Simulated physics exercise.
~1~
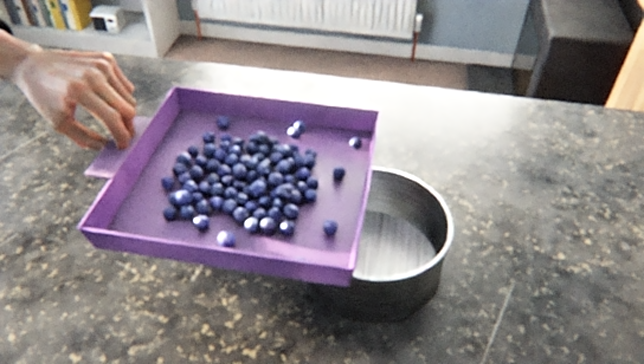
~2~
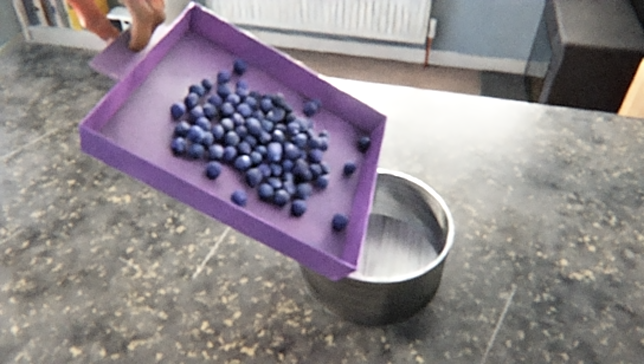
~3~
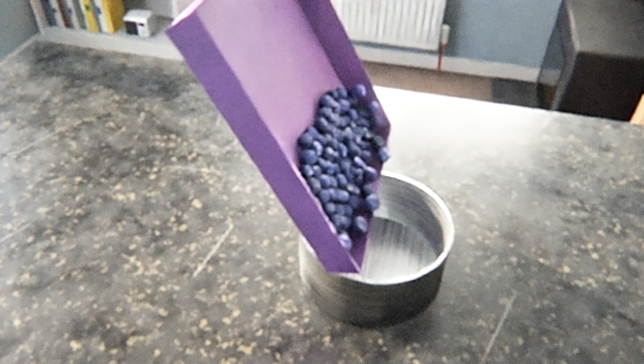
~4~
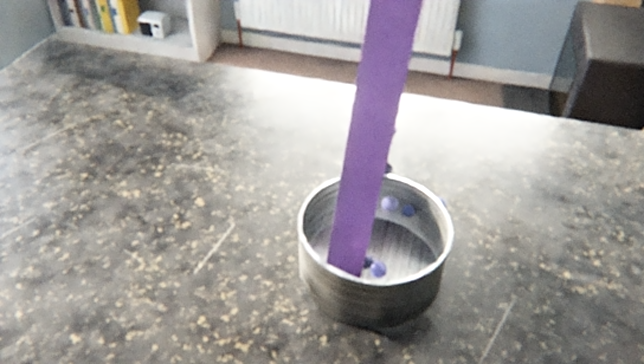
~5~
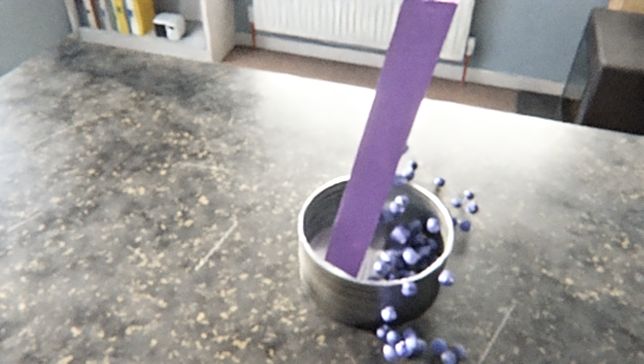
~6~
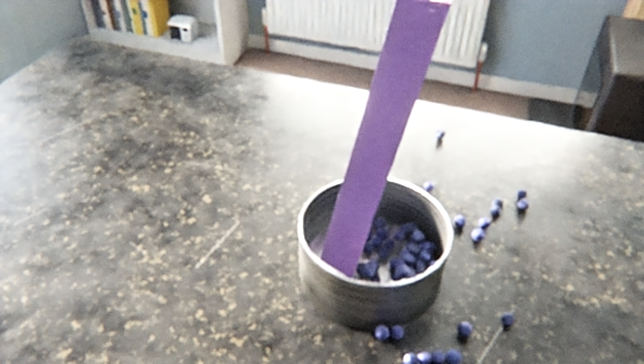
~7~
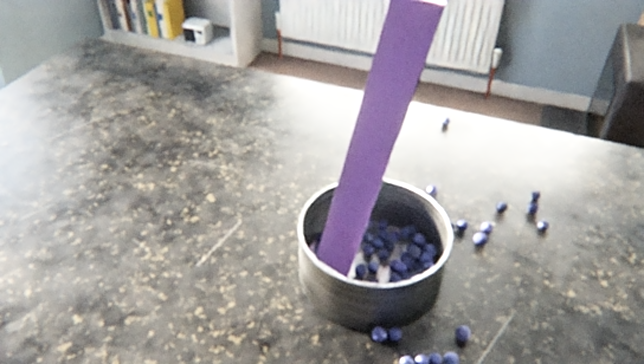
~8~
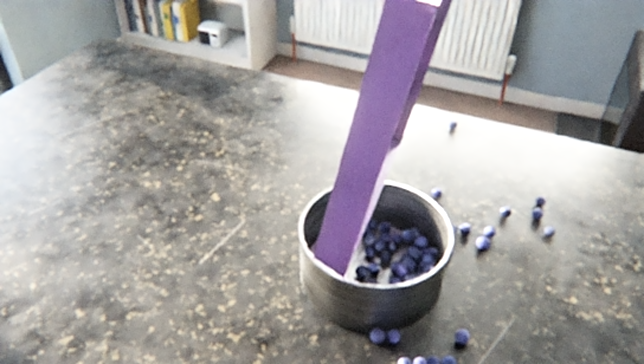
Hand tilting a purple tray of blueberries over a round metal tin, most landing inside and others scattering across the speckled worktop.
